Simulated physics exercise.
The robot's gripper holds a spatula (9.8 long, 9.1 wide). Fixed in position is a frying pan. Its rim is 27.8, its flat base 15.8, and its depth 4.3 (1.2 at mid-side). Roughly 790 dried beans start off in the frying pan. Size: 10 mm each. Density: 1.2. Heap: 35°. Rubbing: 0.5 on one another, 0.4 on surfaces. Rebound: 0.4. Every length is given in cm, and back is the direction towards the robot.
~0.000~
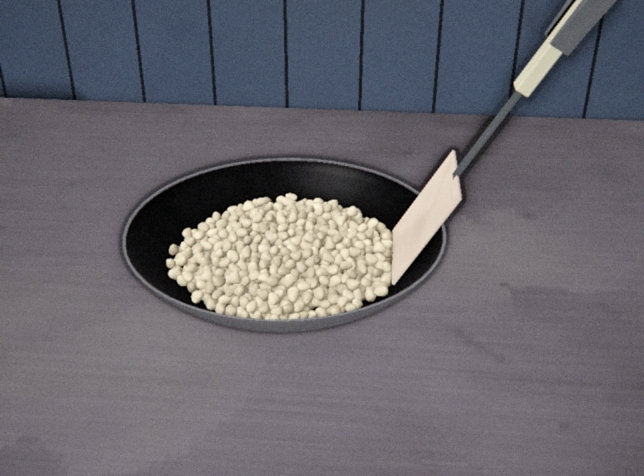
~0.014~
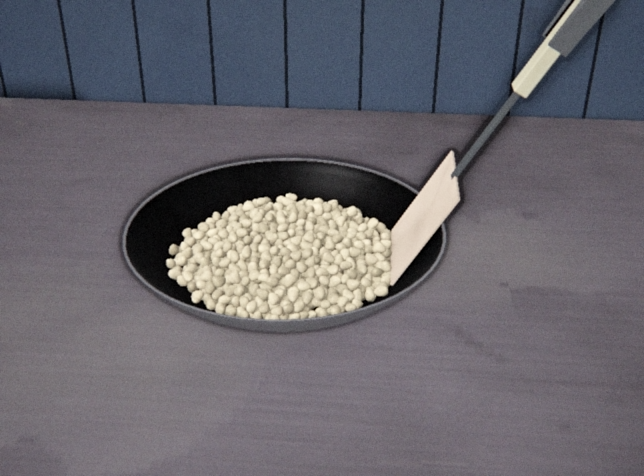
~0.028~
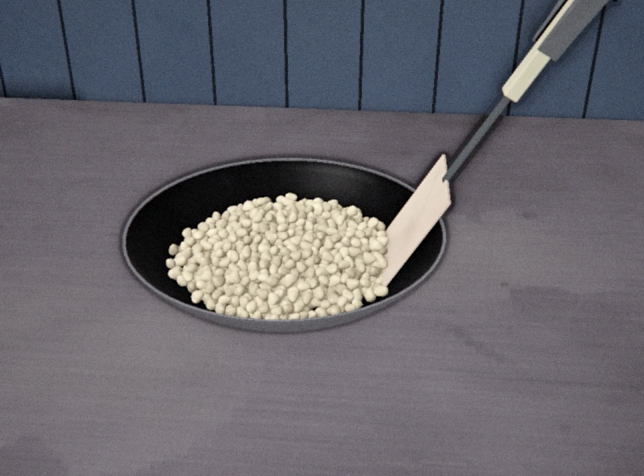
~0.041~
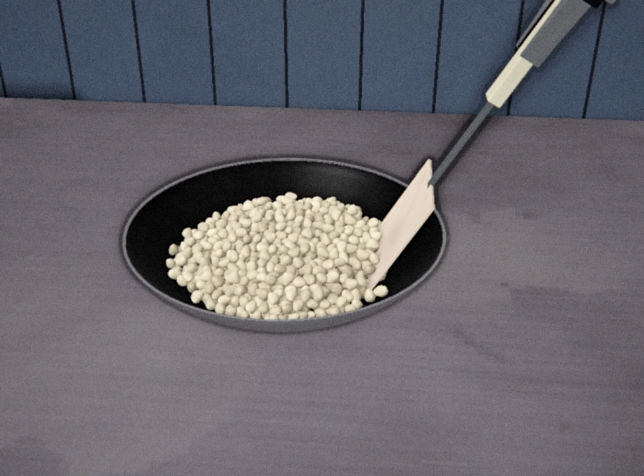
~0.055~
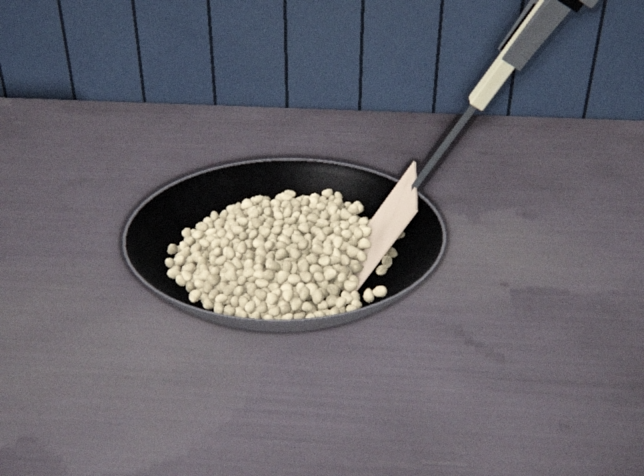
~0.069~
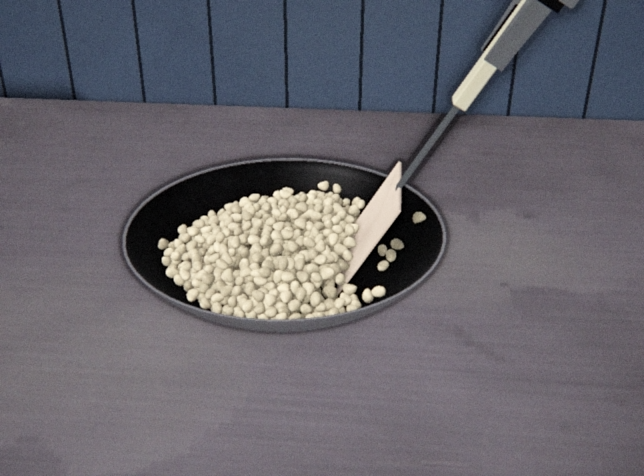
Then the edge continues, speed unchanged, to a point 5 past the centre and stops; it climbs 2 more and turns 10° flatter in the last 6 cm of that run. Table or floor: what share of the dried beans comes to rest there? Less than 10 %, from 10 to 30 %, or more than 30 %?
Less than 10 %.
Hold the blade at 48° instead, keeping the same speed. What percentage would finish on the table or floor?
Somewhere around 5 per cent would end on the table or floor.
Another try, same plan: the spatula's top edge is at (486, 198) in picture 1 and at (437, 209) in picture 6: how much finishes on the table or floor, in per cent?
Off the vessel, on the table or floor: Some 0 percent.
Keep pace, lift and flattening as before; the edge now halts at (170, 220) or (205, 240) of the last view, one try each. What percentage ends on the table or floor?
I'd say some 40 per cent, then some 20 per cent.
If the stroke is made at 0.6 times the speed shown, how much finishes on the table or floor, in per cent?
0 %.
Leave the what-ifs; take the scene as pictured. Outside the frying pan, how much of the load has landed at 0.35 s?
Around 0 %.
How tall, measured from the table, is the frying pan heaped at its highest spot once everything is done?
About 6.0 centimetres.
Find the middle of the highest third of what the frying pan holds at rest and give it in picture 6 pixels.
About (185, 227).
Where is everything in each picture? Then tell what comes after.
In the first picture, spatula top edge at (457, 173), sloping 60°; upper third of the load around (291, 247), from x 170 to 390, top at y 200; 792 in the frying pan.
In the second picture, spatula top edge at (456, 174), sloping 60°; upper third of the load around (291, 247), from x 170 to 385, top at y 200.
In the third picture, spatula top edge at (447, 177), sloping 60°; upper third of the load around (291, 246), from x 170 to 385, top at y 200.
In the fourth picture, spatula top edge at (432, 182), sloping 60°; upper third of the load around (292, 244), from x 170 to 385, top at y 195.
In the fifth picture, spatula top edge at (416, 185), sloping 60°; upper third of the load around (293, 241), from x 170 to 400, top at y 195.
In the sixth picture, spatula top edge at (400, 185), sloping 60°; upper third of the load around (287, 237), from x 165 to 420, top at y 185; 792 in the frying pan.
By 0.10 s, sloping 60°, highest piece 9 above the table; 791 in the frying pan, 1 on the blade or in flight.
By 0.14 s, sloping 56°, highest piece 11 above the table; 791 in the frying pan, 1 on the blade or in flight.
By 0.35 s, sloping 50°, highest piece 6 above the table; 775 in the frying pan, 15 on the table or floor, 2 on the blade or in flight.
By 1.40 s, sloping 50°, highest piece 6 above the table; 770 in the frying pan, 22 on the table or floor.
Final count, 770 in the frying pan, 22 on the table or floor. That is 3 % on the table or floor.
